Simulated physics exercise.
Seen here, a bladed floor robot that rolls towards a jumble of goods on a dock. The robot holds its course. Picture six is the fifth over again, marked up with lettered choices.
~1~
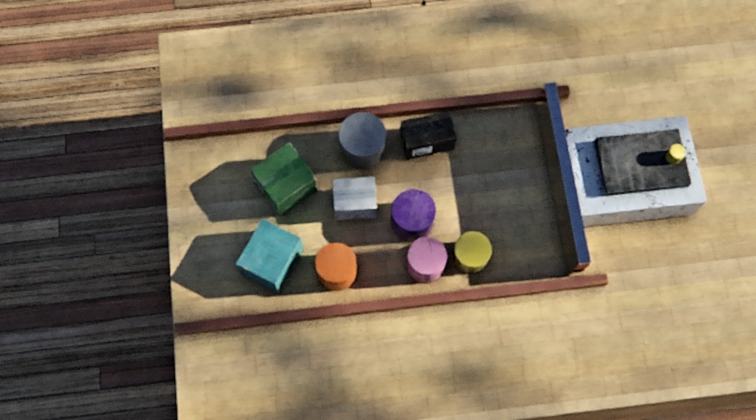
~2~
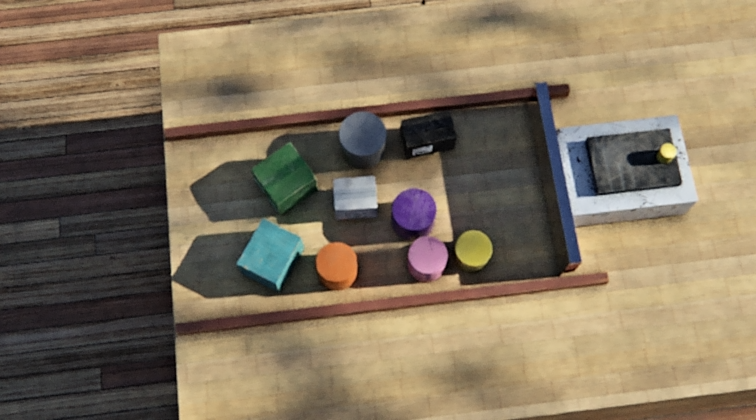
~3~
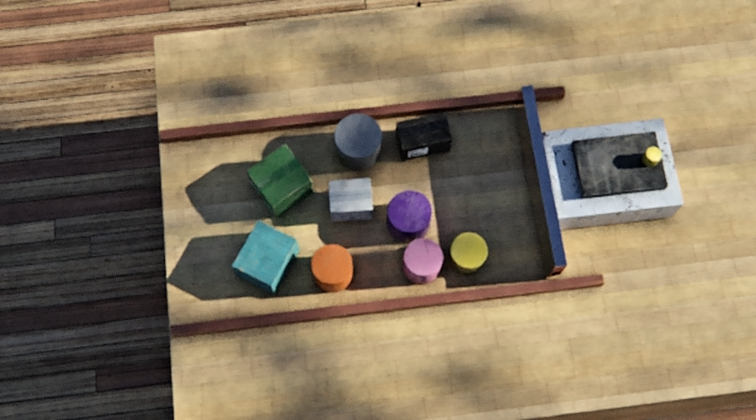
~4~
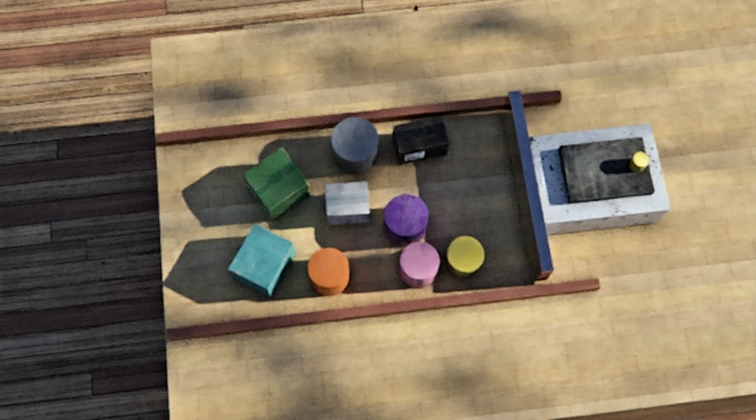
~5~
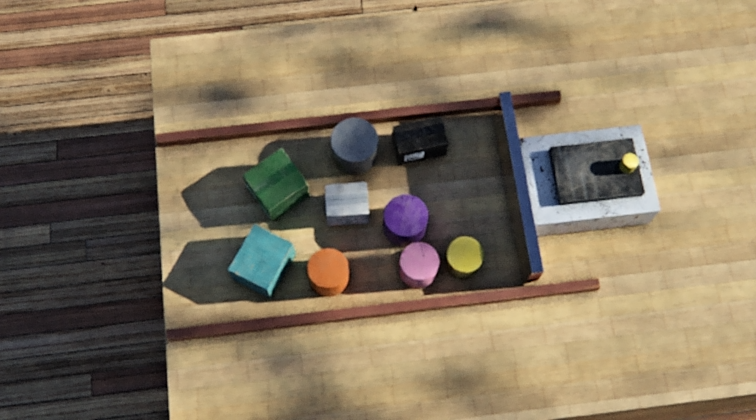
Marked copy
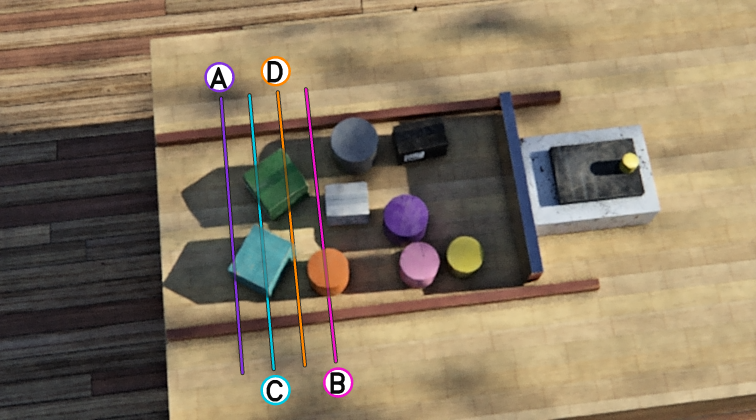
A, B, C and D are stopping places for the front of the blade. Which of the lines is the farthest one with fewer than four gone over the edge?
The farthest such stop is A.
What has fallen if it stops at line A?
The grey pail goes over.
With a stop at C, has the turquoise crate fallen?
No.
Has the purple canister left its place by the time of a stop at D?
By then, yes.
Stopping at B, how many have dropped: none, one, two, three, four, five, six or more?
By then, none.
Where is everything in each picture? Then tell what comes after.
Green box (285, 180); white parcel (355, 198); yellow pail (471, 253), in the first frame.
Robot (627, 162); pink canister (427, 259), in the second frame.
Robot (612, 165); turquoise crate (267, 258), in the third frame.
Robot (600, 170); black parcel (420, 140), in the fourth frame.
Robot (590, 172); green box (277, 186); white parcel (347, 204); yellow pail (463, 259), in the fifth frame.
On the marked copy, A at (231, 229); B at (320, 219); C at (261, 225); D at (291, 222).
With A. Early on, robot (487, 183); pink canister (364, 277); black parcel (376, 144).
Further on, robot (382, 195); grey pail (227, 154); turquoise crate (237, 253).
At the end, robot (301, 204); grey pail over the edge; turquoise crate (162, 263); one fallen.
As for the rest, B is within the limit but short; C is within the limit but short; D is within the limit but short.
